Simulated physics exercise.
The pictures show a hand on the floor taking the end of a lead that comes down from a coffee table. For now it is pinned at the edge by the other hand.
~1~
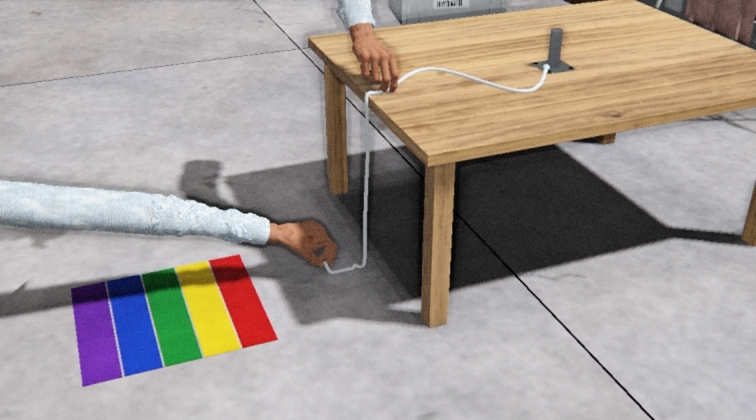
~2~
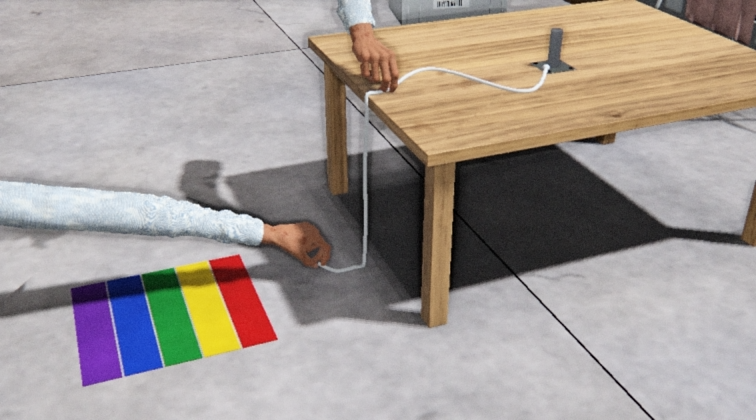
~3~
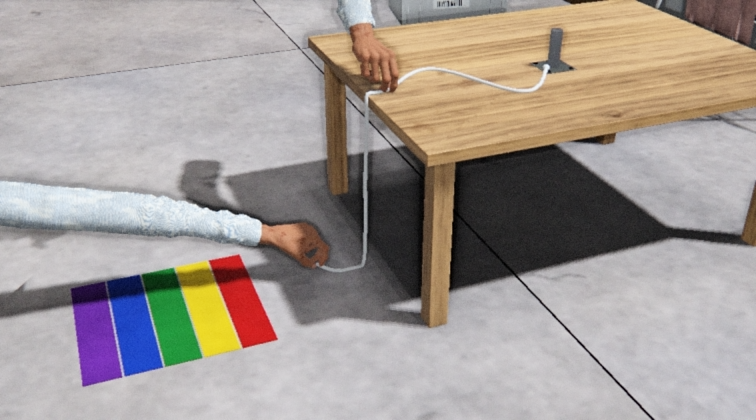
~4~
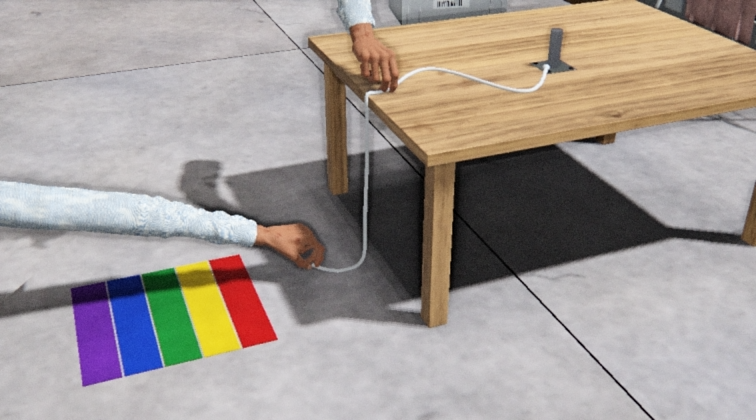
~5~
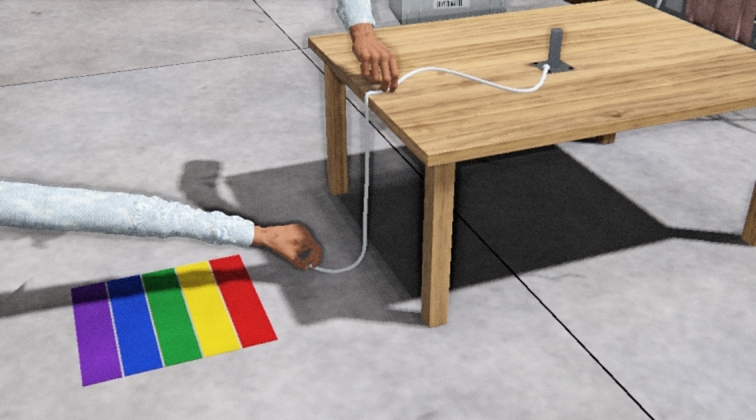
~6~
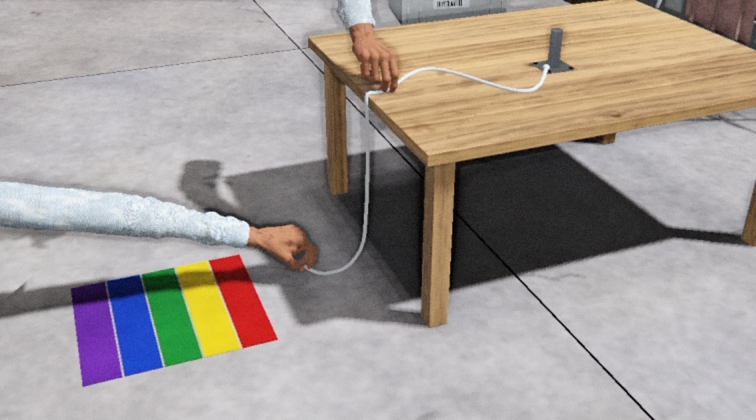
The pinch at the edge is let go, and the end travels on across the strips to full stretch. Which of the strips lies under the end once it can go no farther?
The purple one.
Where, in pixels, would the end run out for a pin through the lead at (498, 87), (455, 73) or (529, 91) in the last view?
It comes to rest around (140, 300), (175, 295) and (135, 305) respectively.
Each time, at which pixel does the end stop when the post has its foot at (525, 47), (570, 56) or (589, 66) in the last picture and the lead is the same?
In that order: (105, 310), (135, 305) and (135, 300).
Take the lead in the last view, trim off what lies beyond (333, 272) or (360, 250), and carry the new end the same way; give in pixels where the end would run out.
Roughly at (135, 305) the first time and at (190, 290) the second.
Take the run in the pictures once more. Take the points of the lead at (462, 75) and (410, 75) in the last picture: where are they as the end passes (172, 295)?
About (415, 90) for the first point; the other lies about (364, 114).
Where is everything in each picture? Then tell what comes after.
End (325, 262); red (253, 326); yellow (217, 335); green (179, 344); blue (140, 353); purple (100, 362), in the first frame.
End (319, 264); lead through (542, 80) (485, 83) (415, 72) (367, 101) (365, 175) (365, 245), in the second frame.
End (317, 264), in the third frame.
End (313, 265); lead through (542, 80) (485, 83) (415, 72) (367, 101) (367, 174) (365, 245), in the fourth frame.
End (310, 265), in the fifth frame.
End (305, 266); lead through (542, 80) (485, 83) (415, 72) (367, 101) (367, 174) (362, 246), in the sixth frame.
A little later, end near (172, 295); over green.
Next, end near (121, 306); over blue.
When it is tight, end near (92, 312); over purple. It gets as far as the purple strip.
